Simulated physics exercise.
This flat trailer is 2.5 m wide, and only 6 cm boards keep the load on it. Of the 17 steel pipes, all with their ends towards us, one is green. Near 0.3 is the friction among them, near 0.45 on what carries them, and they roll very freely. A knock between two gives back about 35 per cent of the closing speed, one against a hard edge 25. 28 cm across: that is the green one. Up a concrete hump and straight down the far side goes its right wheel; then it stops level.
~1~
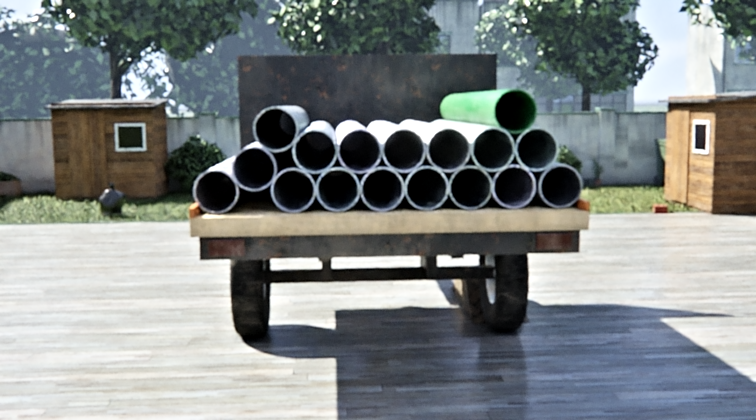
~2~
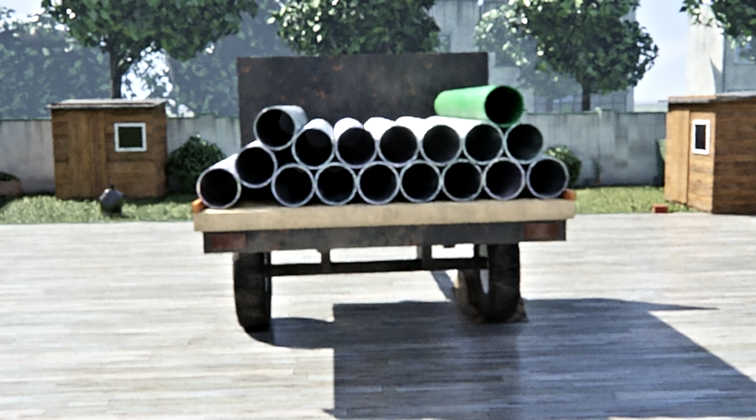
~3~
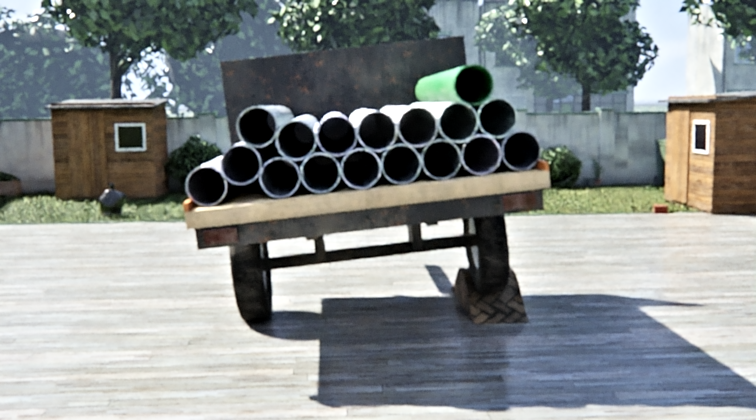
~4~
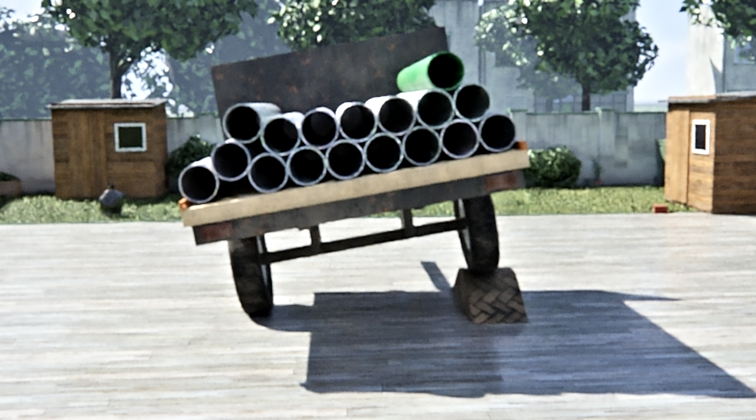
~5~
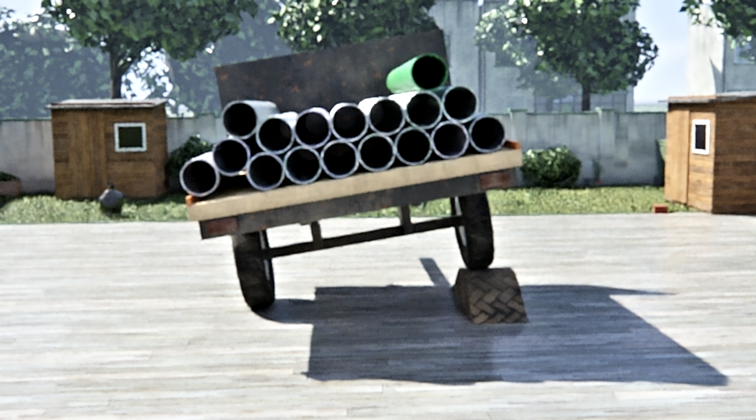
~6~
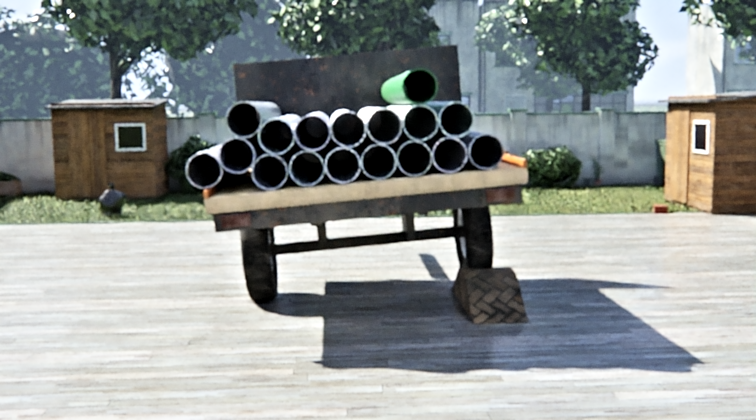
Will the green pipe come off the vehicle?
It stays on the trailer.
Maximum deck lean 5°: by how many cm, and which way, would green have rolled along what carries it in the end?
Roughly 0 cm right.
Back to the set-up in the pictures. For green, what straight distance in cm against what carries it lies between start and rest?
Green: 40.
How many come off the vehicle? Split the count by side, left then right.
Result (left / right): 1 / 0.
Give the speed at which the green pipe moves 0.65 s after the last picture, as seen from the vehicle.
Speed: Approx. 0.2 m/s.
Another 0.6 s on from the last picture, green is up on others, 85 cm from the right edge; 1 off so far.
Another 1.4 s on from the last picture, green is up on others, 80 cm from the right edge; 1 off so far.
In the end (2.1 s after the last picture), green is up on others, 80 cm from the right edge; 1 off so far.
